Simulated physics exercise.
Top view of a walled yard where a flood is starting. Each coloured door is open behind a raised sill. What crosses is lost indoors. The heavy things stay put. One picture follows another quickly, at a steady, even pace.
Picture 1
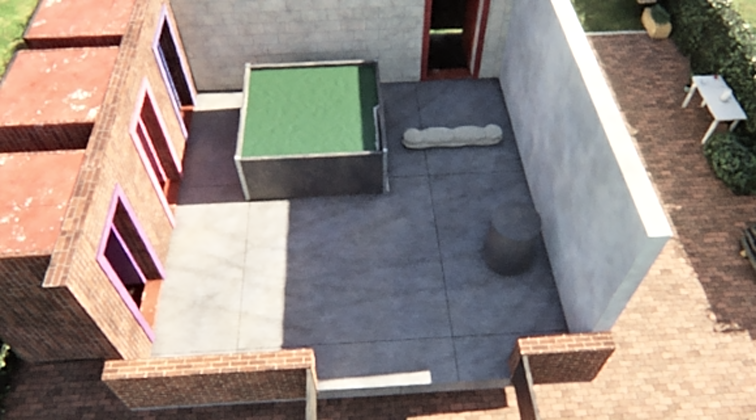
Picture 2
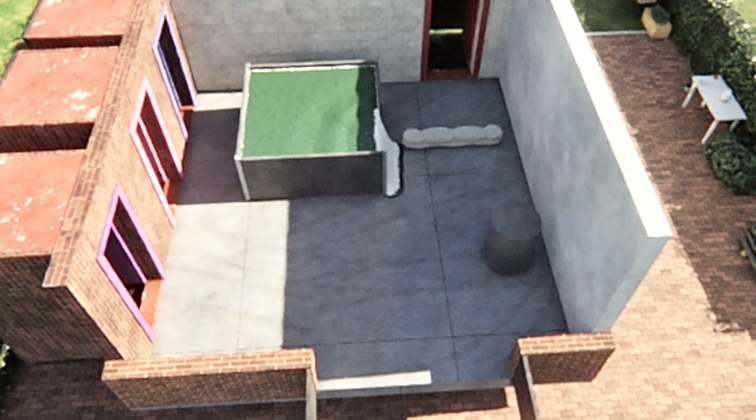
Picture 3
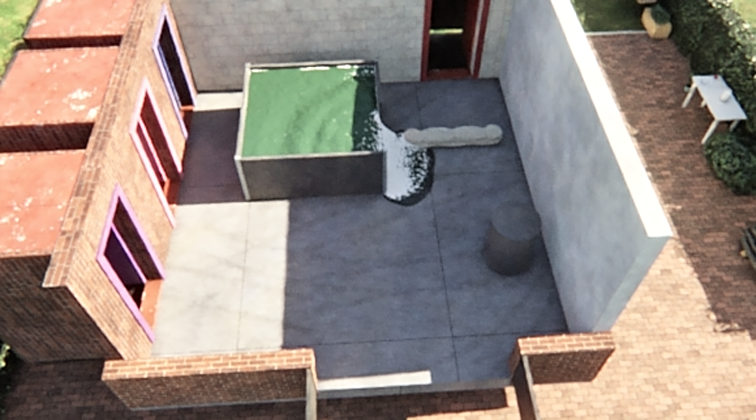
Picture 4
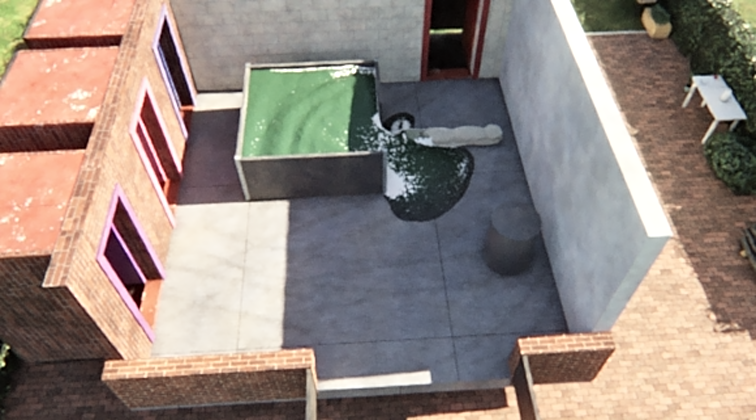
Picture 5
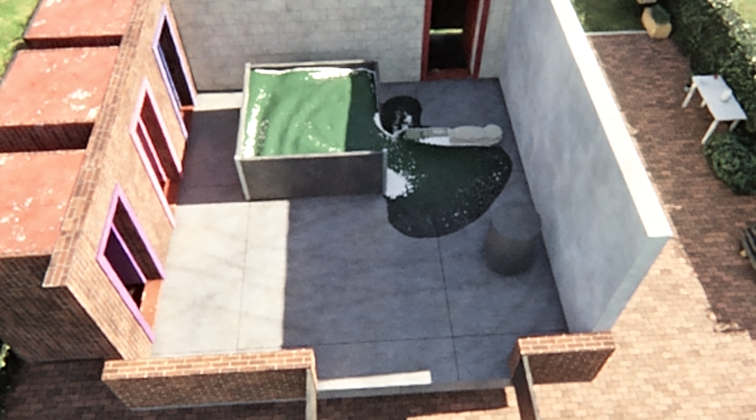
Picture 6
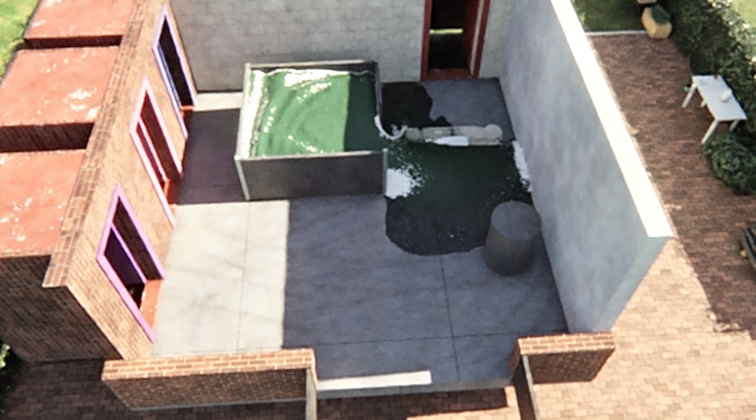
In a walled yard, green water pours from a tank and spreads around a low barrier.
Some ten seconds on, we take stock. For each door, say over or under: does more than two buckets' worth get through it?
Purple door: Over, pink door: Over, blue door: Over, red door: Over.
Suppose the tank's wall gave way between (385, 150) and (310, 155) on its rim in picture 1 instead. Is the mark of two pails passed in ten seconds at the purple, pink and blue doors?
I'd expect the purple one breaks the limit, the pink one is safe and the blue one breaks the limit.
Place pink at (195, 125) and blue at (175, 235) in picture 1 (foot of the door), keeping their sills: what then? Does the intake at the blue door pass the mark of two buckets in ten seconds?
Blue door: Does not flood.
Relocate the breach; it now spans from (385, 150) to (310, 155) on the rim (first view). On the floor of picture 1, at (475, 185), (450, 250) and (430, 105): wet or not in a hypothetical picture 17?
Going in your order, I'd say still bare, then drenched, then still bare.
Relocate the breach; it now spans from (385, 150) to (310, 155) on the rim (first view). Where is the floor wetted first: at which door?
You want the purple-painted one.
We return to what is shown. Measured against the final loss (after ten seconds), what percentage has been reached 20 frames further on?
Estimate: Some 20 %.
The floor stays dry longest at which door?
My answer: The one in pink.
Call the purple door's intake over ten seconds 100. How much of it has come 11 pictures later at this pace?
That comes out to 0 per cent by my count.
A moment on, water covers 30 % of the floor; the purple door not reached, the pink door not reached, the blue door not reached, the red door wet at the sill, nothing in.
Next, water covers 40 % of the floor; the purple door not reached, the pink door not reached, the blue door not reached, the red door under two buckets in.
Then, water covers 60 % of the floor; the purple door not reached, the pink door not reached, the blue door not reached, the red door far over two buckets in.
Later, water covers 85 % of the floor; the purple door under two buckets in, the pink door not reached, the blue door under two buckets in, the red door far over two buckets in.
In the end, water covers 95 % of the floor; the purple door far over two buckets in, the pink door over two buckets in, the blue door over two buckets in, the red door far over two buckets in.
